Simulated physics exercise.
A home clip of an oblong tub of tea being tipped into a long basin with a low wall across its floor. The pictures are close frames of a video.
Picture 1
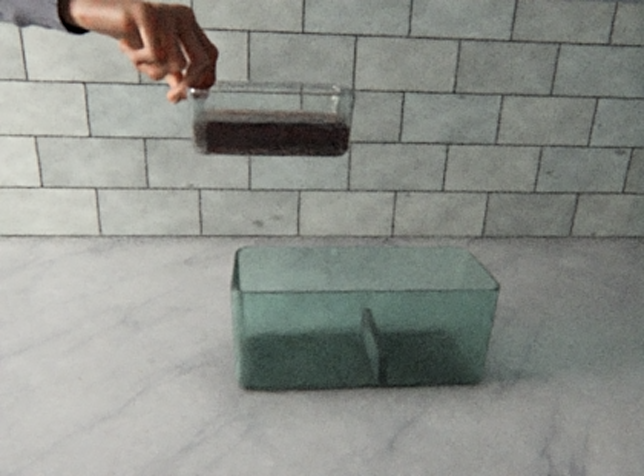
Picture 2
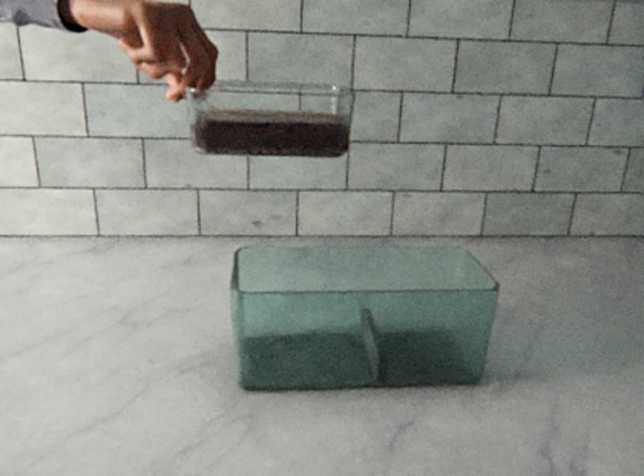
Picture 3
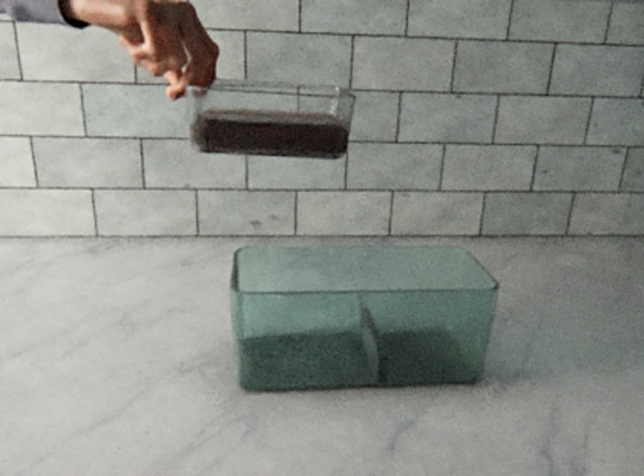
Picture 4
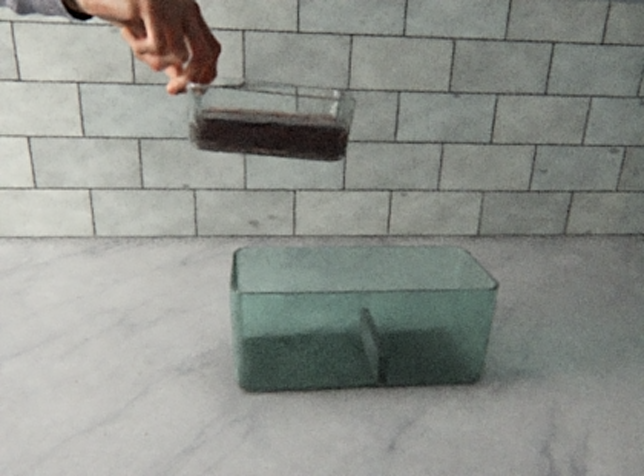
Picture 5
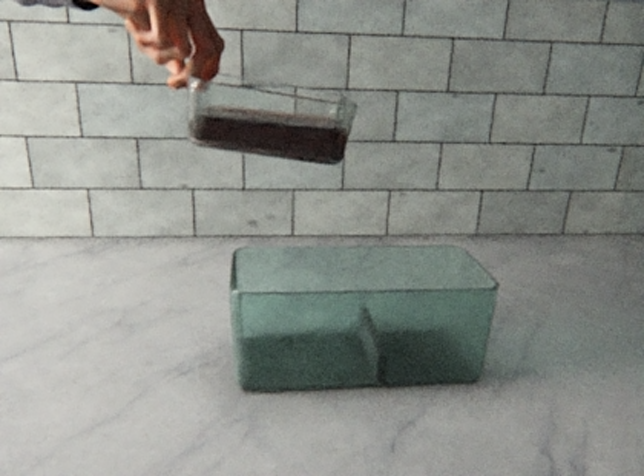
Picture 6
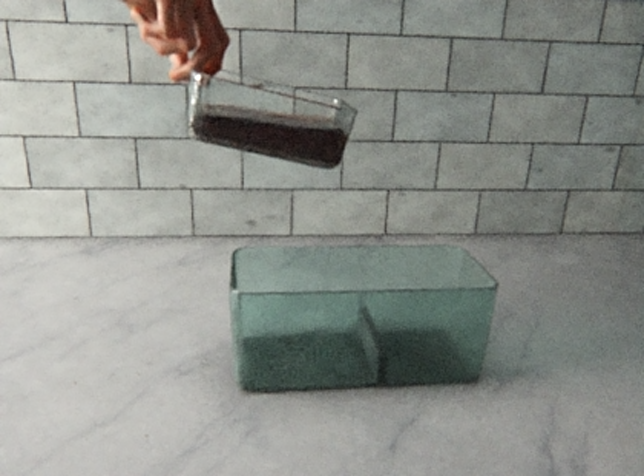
At the start, a hand at the upper left holds a clear oblong tub of dark contents level above a greenish long basin with a low wall inside, on a marble surface. The hand then slowly tilts the tub, its right end dipping slightly lower, while the basin stays still.
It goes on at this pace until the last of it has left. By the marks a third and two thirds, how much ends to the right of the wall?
It comes to from a third to two thirds.
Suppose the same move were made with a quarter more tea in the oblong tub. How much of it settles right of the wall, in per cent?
It comes to 50 per cent or so.
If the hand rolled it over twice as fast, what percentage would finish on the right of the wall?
Near 35 %.
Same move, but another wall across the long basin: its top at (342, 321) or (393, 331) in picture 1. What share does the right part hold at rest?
First some 65, then 25 per cent.
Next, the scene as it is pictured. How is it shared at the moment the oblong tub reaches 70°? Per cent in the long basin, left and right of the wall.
Some 5 per cent left and 5 right.
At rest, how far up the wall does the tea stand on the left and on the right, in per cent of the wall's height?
Some 30 per cent left and 40 right.
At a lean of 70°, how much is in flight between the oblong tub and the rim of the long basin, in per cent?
Roughly 55 in a hundred.
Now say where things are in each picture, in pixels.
Tilt 0°; pouring edge (348, 91); surface from (198, 115) to (342, 118); the long basin's rim runs from (234, 269) to (483, 268); the wall's top is at (374, 331), in the first frame.
Tilt 0°; pouring edge (348, 92); surface from (198, 115) to (342, 119), in the second frame.
Tilt 2°; pouring edge (348, 94); surface from (197, 114) to (341, 120), in the third frame.
Tilt 4°; pouring edge (348, 97); surface from (196, 113) to (341, 121), in the fourth frame.
Tilt 8°; pouring edge (348, 102); surface from (196, 111) to (340, 123), in the fifth frame.
Tilt 12°; pouring edge (349, 108); surface from (195, 110) to (340, 124), in the sixth frame.
A moment on, the oblong tub is tipped part way and 39 per cent is still to pour, 3 is left of the wall and 4 right of it.
Next, the oblong tub is tipped right over and 10 per cent is still to pour, 27 is left of the wall and 49 right of it.
Then the oblong tub is tipped right over and 0 per cent is still to pour, 44 is left of the wall and 48 right of it.
Later the oblong tub is tipped right over and 0 per cent is still to pour, 46 is left of the wall and 48 right of it.
Finally, 46 per cent lies left of the wall, 48 right of it and 6 outside.
